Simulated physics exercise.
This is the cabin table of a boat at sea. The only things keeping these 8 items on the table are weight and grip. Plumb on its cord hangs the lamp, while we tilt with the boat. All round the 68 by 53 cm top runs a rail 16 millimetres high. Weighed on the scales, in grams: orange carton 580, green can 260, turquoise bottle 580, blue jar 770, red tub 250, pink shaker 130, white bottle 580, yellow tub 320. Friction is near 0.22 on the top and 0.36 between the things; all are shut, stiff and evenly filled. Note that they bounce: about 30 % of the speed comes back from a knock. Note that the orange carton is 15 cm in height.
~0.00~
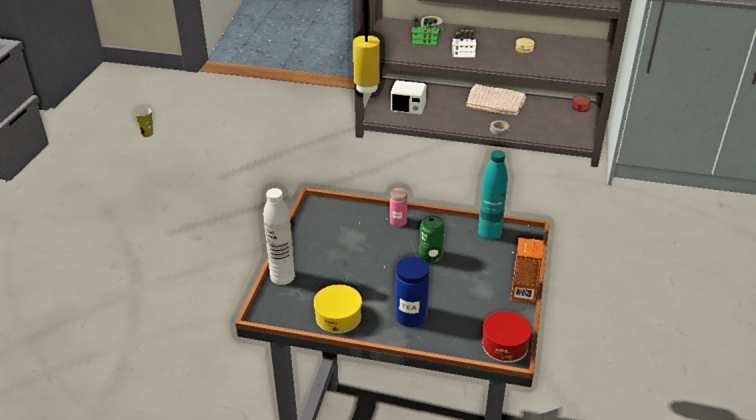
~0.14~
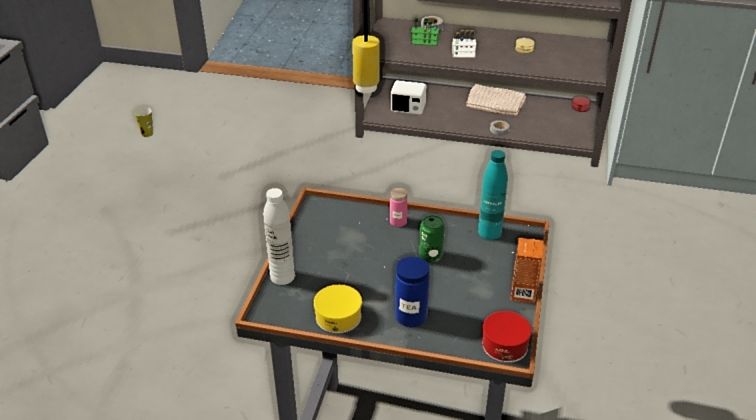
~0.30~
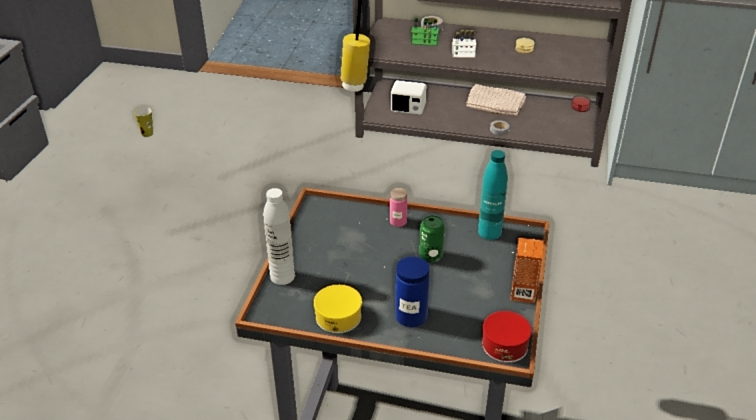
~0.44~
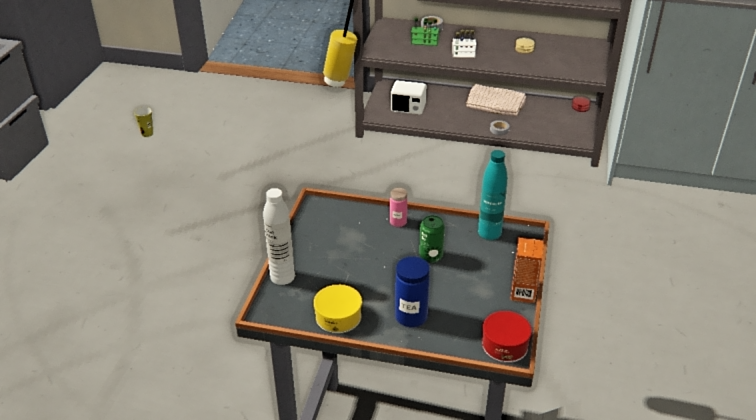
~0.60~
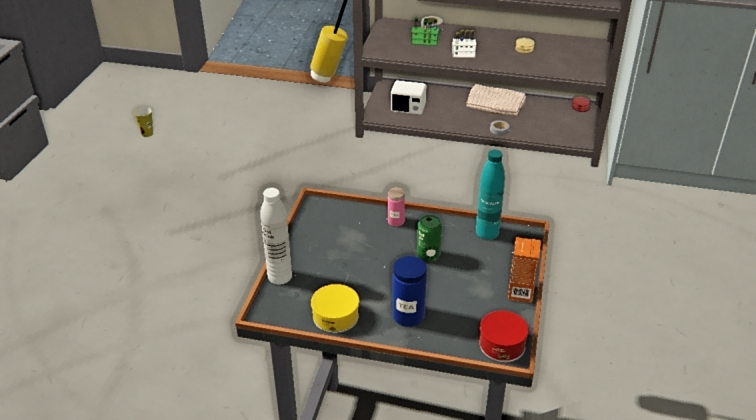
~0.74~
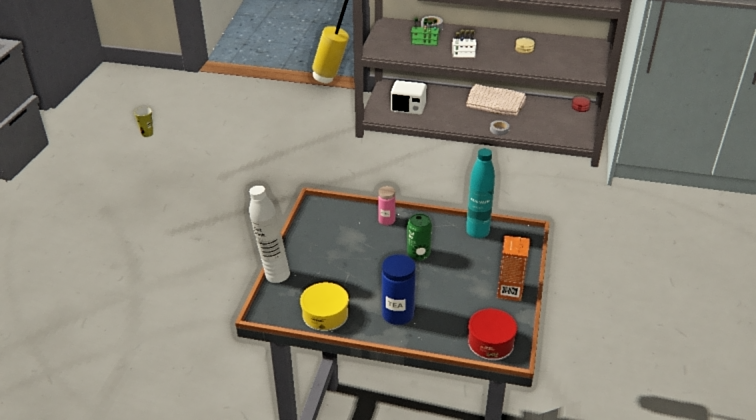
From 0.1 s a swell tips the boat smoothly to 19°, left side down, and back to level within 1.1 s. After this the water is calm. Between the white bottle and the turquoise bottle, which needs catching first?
Of the two named, the former.
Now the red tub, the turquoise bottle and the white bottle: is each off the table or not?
Outcome: The red tub remains on its support; the turquoise bottle remains on its support; the white bottle departs its support.
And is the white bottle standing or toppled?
Here's what happens: The white bottle comes down.
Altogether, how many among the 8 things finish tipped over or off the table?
The tally is 1.
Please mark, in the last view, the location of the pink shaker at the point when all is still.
Roughly at (352, 201) in the last picture.
Around 0.94 s, boat heeled 9°, left side down; white bottle now off the table; turquoise bottle shifted 9 cm near (458, 190); orange carton shifted 10 cm.
Around 1.14 s, boat level; turquoise bottle shifted 13 cm near (444, 188); orange carton shifted 13 cm; green can shifted 13 cm.
Finally (1.7 s), off the table, white bottle; not toppled but over 5 cm from the start, orange carton, green can, turquoise bottle, blue jar, red tub, pink shaker and yellow tub. Final places as that camera would see them, turquoise bottle near (444, 188). White bottle went at 0.86 s; turquoise bottle was never lost.
